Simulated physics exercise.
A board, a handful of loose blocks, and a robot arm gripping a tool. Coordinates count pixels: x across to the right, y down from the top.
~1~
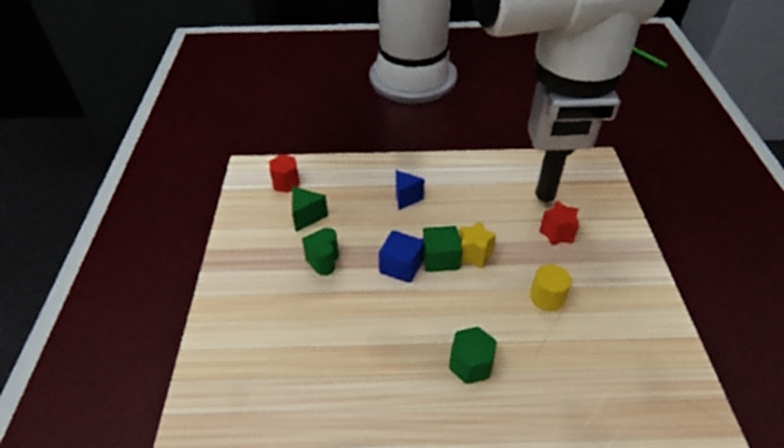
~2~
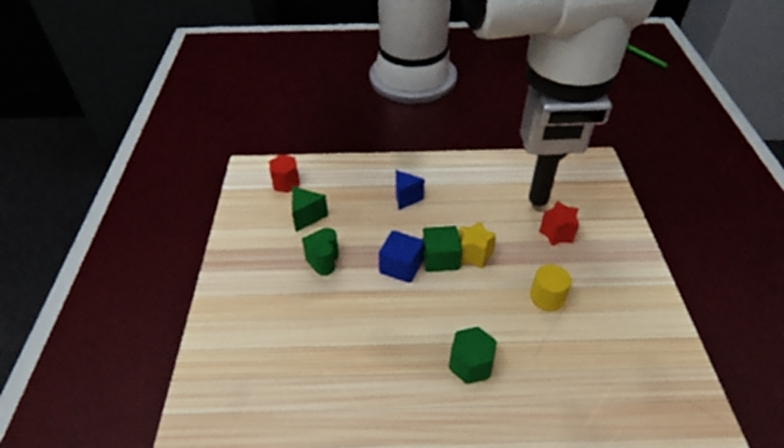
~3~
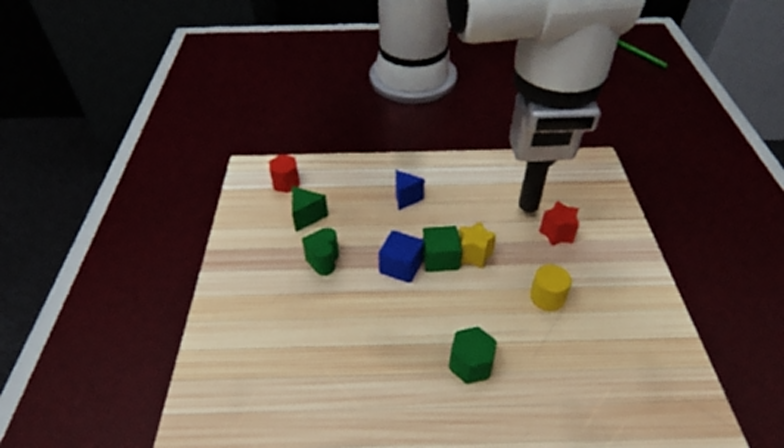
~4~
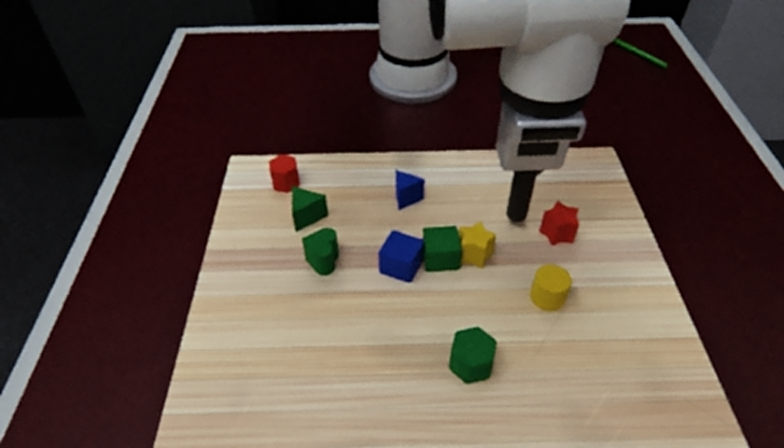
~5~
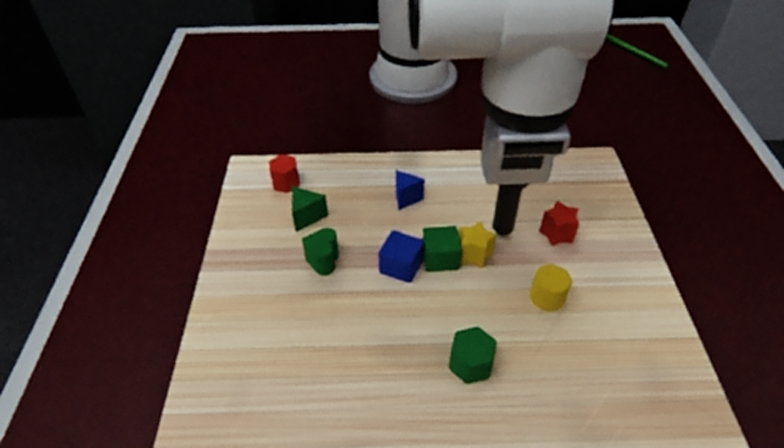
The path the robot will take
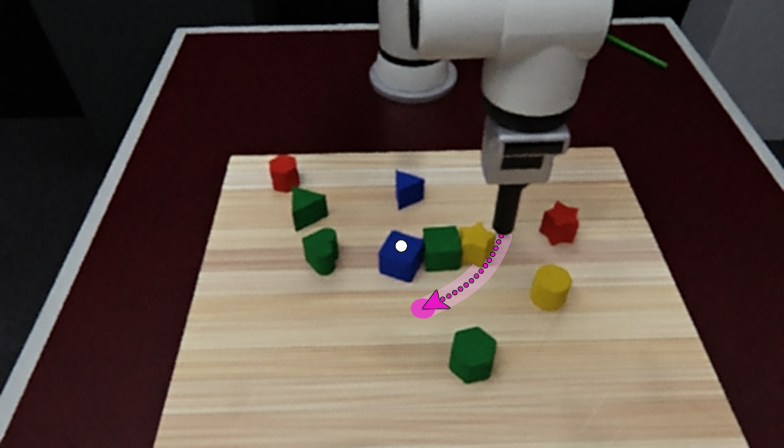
On a dark red table with pale edges, a light wooden board is seen from above at an angle by a still camera. Red, green, blue and yellow blocks lie scattered across it, with a white robot arm at the back holding a dark tool at the upper right. The arm moves the tool left and slightly nearer, passing behind the red star toward the yellow star, while the blocks stay still.
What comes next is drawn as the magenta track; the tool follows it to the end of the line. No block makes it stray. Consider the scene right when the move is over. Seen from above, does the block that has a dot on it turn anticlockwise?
Final answer: Yes.
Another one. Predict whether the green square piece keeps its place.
It gets pushed out of place.
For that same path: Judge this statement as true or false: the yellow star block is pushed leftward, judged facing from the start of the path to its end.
False - the claim does not hold.
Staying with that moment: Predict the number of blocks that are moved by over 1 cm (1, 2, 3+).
In total, three or more blocks get moved by over 1 cm.
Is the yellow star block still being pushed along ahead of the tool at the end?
No, that is not how it ends up.
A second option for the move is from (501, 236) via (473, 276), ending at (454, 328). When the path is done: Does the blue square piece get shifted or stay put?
Once the path is done, it is somewhere new.
Path on the board, from (501, 236) over (487, 264) and (460, 289) to (423, 308); the dot is on the blue square piece.
On the path given first. One third of the way, tool (488, 256); blue square piece (392, 246); green square piece (432, 242), turned 30° clockwise; yellow star block (465, 250), turned 25° clockwise.
Two thirds of the way, tool (461, 282); blue square piece (369, 241), turned 15° anticlockwise; green square piece (411, 246), turned 60° clockwise; yellow star block (435, 266), turned 55° clockwise.
At the end, tool (423, 301); blue square piece (365, 239), turned 30° anticlockwise; green square piece (403, 243), turned 85° clockwise; yellow star block (408, 271), turned 95° clockwise; red star block in place.
